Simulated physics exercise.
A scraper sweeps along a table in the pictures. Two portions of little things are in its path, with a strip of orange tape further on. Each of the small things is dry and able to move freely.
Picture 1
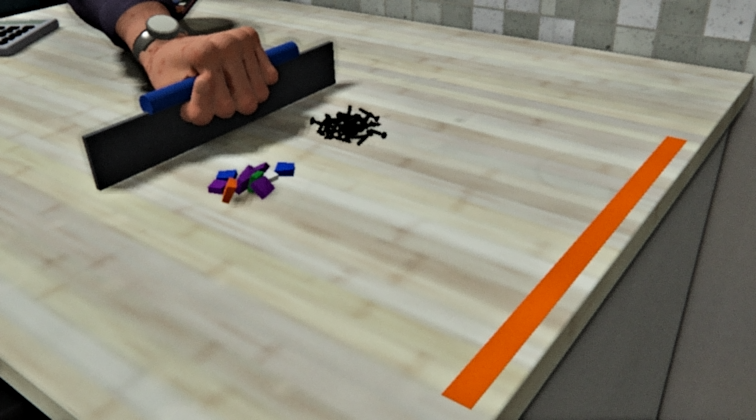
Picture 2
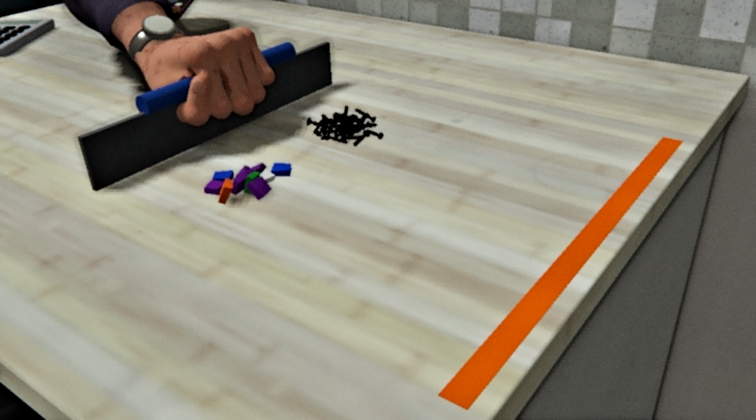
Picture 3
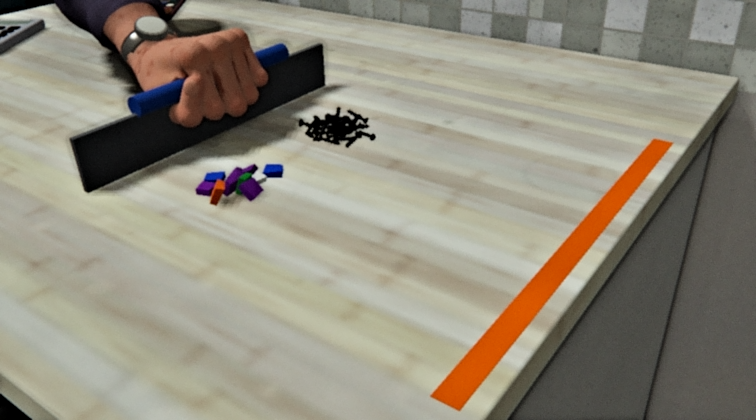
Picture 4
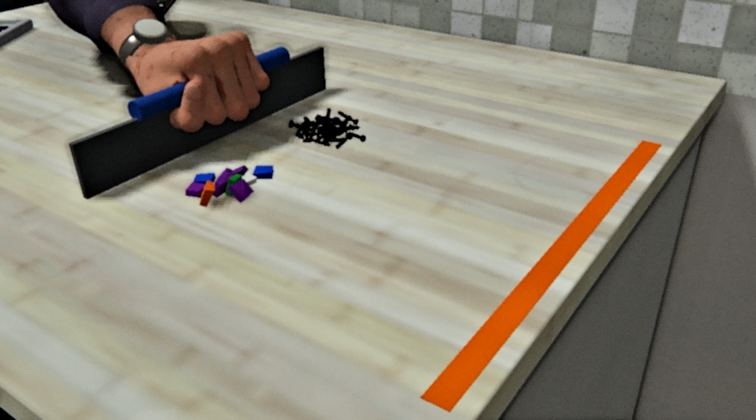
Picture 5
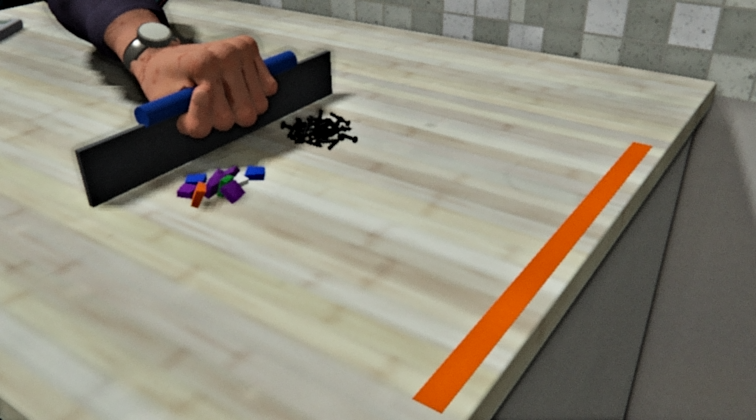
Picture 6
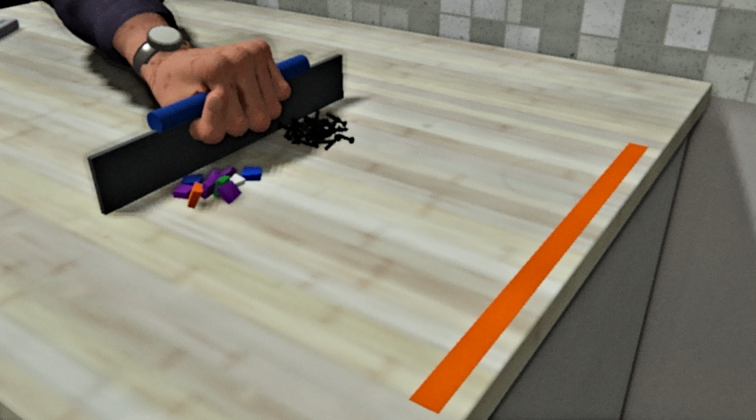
The footage shows a hand gripping a blue-handled scraper behind colourful mosaic tiles and black screws on a pale wooden table with an orange tape strip; the view shifts slightly, then the scraper moves a little toward the two piles.
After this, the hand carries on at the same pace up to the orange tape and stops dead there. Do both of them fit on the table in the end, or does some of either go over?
The nearer batch has some go over; the farther batch has some go over.
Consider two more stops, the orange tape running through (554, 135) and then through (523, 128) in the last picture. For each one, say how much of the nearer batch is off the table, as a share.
With the first stop around 0 % ends off the table, and with the second around 0 %.
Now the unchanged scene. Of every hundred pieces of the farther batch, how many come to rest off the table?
Some 90 %.
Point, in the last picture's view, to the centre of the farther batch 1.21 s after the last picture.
I'd mark it somewhere close to (432, 166).
Then, 1.21 s on from there, scraper still moving, near (387, 136); nearer batch all on the table, its front near (376, 256); farther batch all on the table, its front near (456, 174).
Then, 2.43 s on from there, scraper stopped at the orange tape; nearer batch near two thirds over the edge; farther batch near half over the edge.
Then, 2.71 s on from there, scraper stopped at the orange tape; nearer batch all but a few over the edge; farther batch the bulk over the edge.
In the end, scraper stopped at the orange tape; nearer batch all but a few over the edge; farther batch the bulk over the edge.
